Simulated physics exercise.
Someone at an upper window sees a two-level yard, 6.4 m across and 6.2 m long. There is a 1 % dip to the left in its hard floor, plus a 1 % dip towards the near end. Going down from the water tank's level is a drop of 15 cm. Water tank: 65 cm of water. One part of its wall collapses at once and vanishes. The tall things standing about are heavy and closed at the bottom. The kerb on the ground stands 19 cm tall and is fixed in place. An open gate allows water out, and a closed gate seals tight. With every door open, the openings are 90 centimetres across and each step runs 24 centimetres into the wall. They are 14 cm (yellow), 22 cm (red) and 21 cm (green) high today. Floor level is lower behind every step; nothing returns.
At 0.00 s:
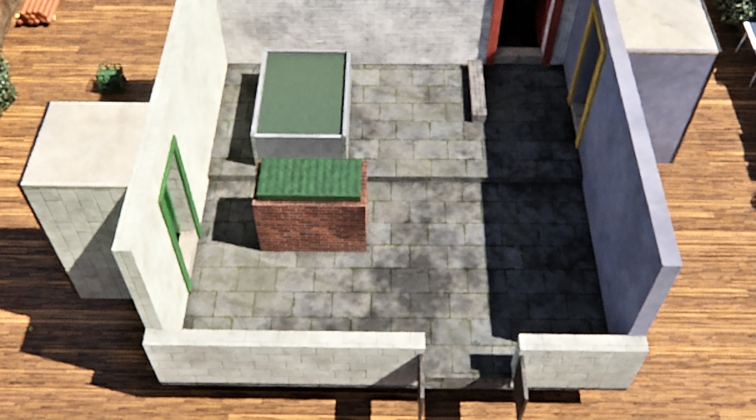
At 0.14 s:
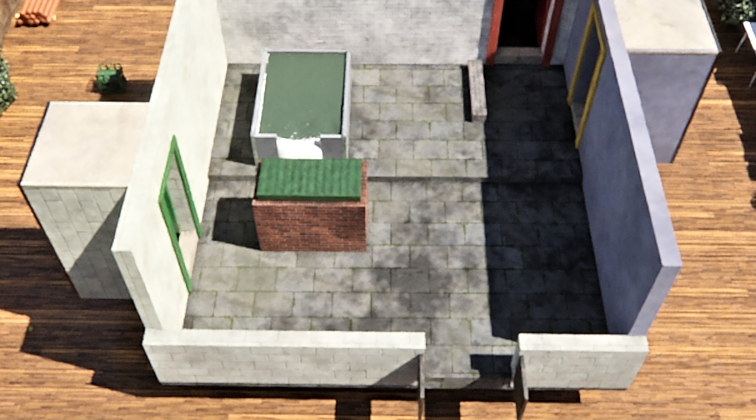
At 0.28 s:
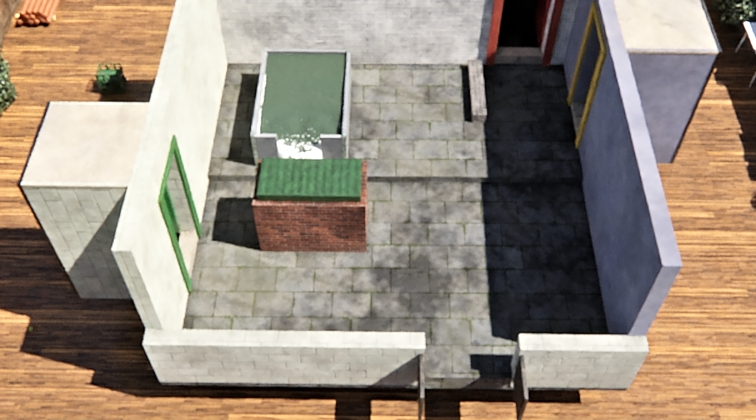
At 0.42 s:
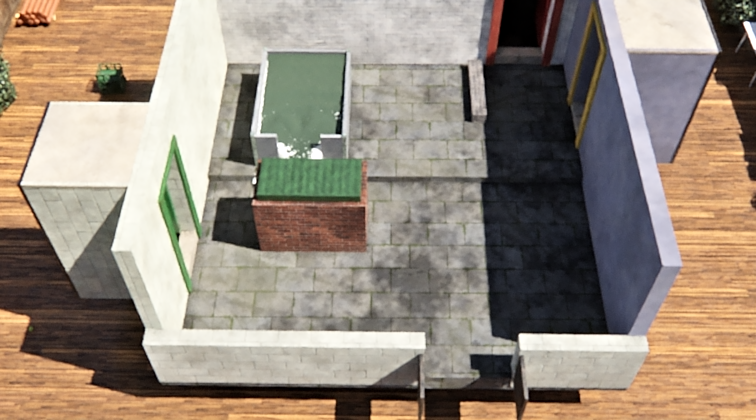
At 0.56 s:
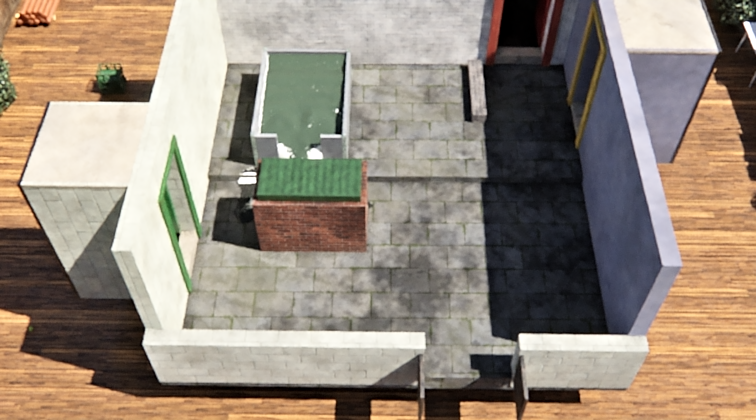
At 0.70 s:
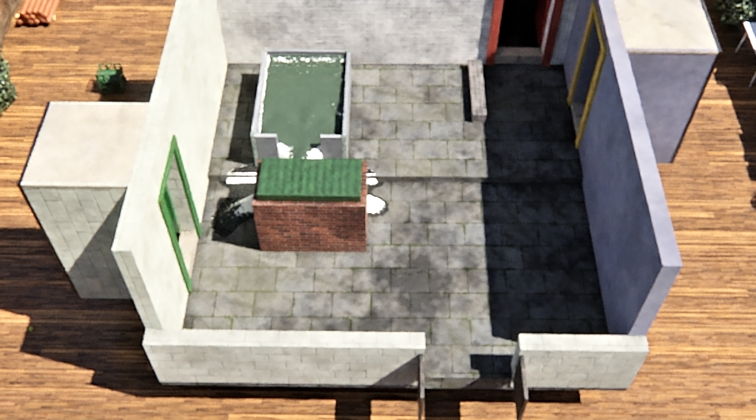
Water pours through a gap in the tank's front wall and spreads behind the brick block.
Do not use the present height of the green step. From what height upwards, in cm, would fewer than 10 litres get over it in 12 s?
About 9.5 cm.
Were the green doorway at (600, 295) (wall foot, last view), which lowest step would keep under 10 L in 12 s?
Roughly 8.0 cm.
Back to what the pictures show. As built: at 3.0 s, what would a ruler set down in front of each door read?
Door by door in cm - yellow 0, red 0, green 11.
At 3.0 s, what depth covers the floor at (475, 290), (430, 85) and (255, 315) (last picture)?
In that order: 0, 0 and 2 cm.
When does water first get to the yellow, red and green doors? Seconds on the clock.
Arrival: Yellow not within the 12 s, red not within the 12 s, green 1.1 s.
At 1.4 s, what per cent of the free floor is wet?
Roughly 15 percent.
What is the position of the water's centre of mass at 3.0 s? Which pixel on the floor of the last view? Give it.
I'd say around (323, 173).
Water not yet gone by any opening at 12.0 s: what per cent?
Remaining share: Around 88 %.
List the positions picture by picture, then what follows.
The water tank at (303, 94) is whole and still, 65 cm deep; the green door at (182, 223) is dry, in the first frame.
The front is at a hidden place, 0.3 m from the gap at a hidden place; 0.2 m2 of floor is wet, 65 cm left at the back, in the second frame.
Water pours out at a hidden place and has run 0.7 m, to a hidden place; about 14 cm deep outside, 65 cm at the back, in the third frame.
The front is at a hidden place, 0.9 m from the gap at a hidden place; 0.9 m2 of floor is wet, 65 cm left at the back, in the fourth frame.
The gap is at a hidden place, the front 1.2 m out at (243, 216); the back of the water tank holds 64 cm, in the fifth frame.
Water pours out at a hidden place and has run 1.5 m, to (223, 228); about 10 cm deep outside, 55 cm at the back; the green door at (182, 223), 2.5 m from the gap, is still 0.8 m from the nearest water, in the sixth frame.
After 1.4 s water covers 15 % of the floor, deepest (54 cm) near (301, 205); 11 cm at the green door, 0 litres in over its 21 cm step.
After 3.0 s water covers 40 % of the floor, deepest (31 cm) near (301, 205); 11 cm at the green door, 0 litres in over its 21 cm step.
After 12.0 s water covers 60 % of the floor, deepest (15 cm) near (189, 296); 11 cm at the green door, 0 litres in over its 21 cm step.
At the green door as built, the water arrived by 1.1 s and peaked near 13 cm at 2.0 s.
Run again over the same 12 s with other heights there, 16 litres in over 8.5 cm, 5 litres over 11 cm. The limit of 10 litres is kept from about 9.5 cm up.
